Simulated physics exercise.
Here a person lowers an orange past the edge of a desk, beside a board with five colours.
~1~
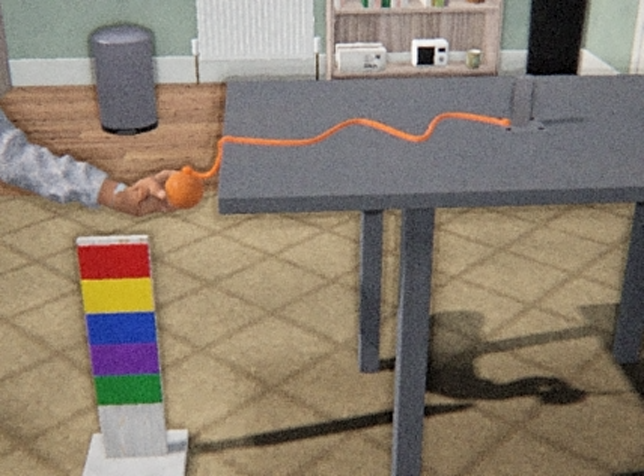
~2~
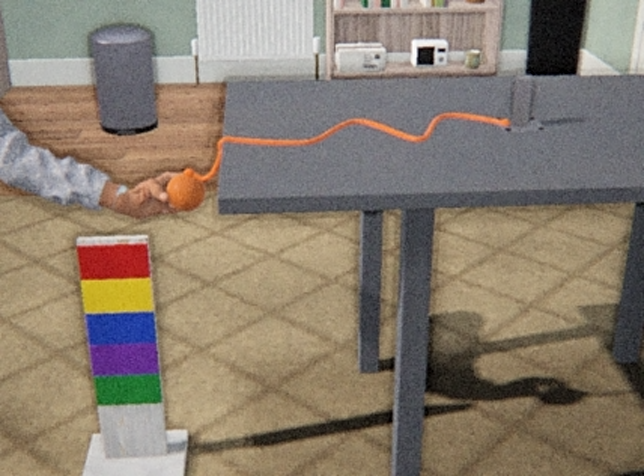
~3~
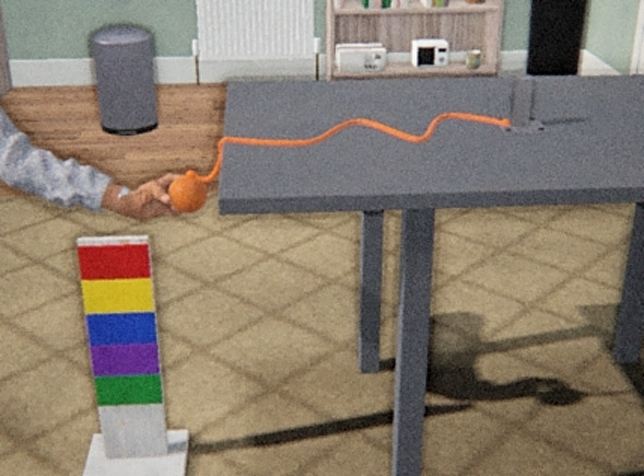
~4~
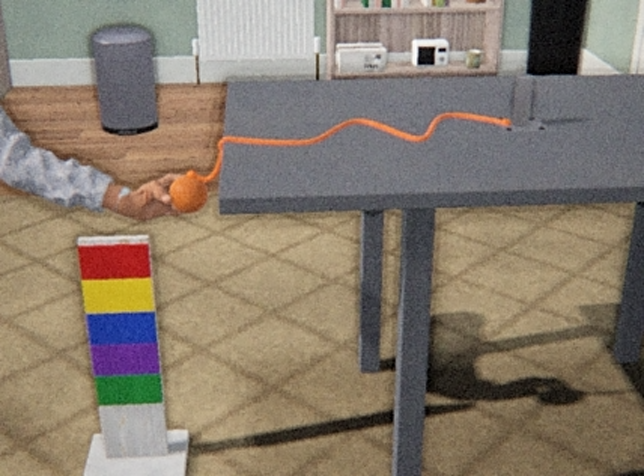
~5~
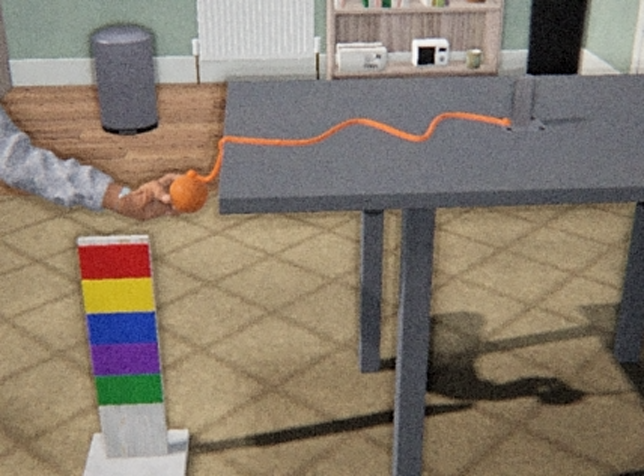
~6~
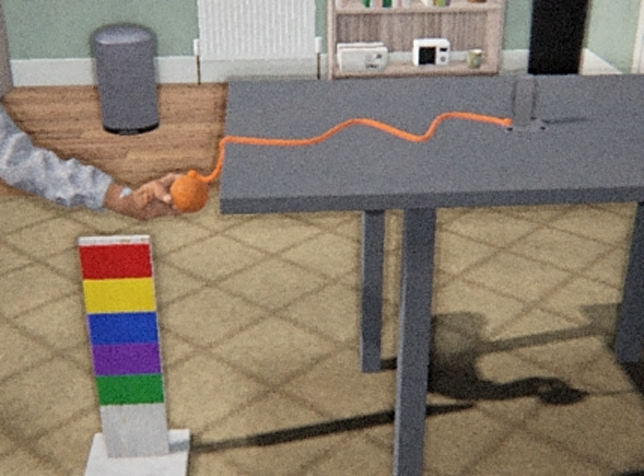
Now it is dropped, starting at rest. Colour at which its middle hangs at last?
The blue one.
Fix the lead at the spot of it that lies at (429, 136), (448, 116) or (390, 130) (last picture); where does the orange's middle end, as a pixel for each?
About (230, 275), (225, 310) and (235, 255).
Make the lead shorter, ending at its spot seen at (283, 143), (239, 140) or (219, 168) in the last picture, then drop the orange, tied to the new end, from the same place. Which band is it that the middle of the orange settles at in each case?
Lab note - try 1: Above them all; try 2: Red; try 3: Yellow.
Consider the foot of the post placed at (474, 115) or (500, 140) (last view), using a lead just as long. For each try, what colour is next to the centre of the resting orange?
For the first it would be purple, for the second purple.
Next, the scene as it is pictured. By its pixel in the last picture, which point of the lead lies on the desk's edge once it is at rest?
The one at (330, 133).
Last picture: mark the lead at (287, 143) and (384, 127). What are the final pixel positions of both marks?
Final spots: (227, 195), then (307, 134).
Soon after, orange near (254, 321); level with blue.
Then, orange near (218, 320); level with blue.
At rest, orange near (230, 323); level with blue. Its centre hangs level with the blue band.
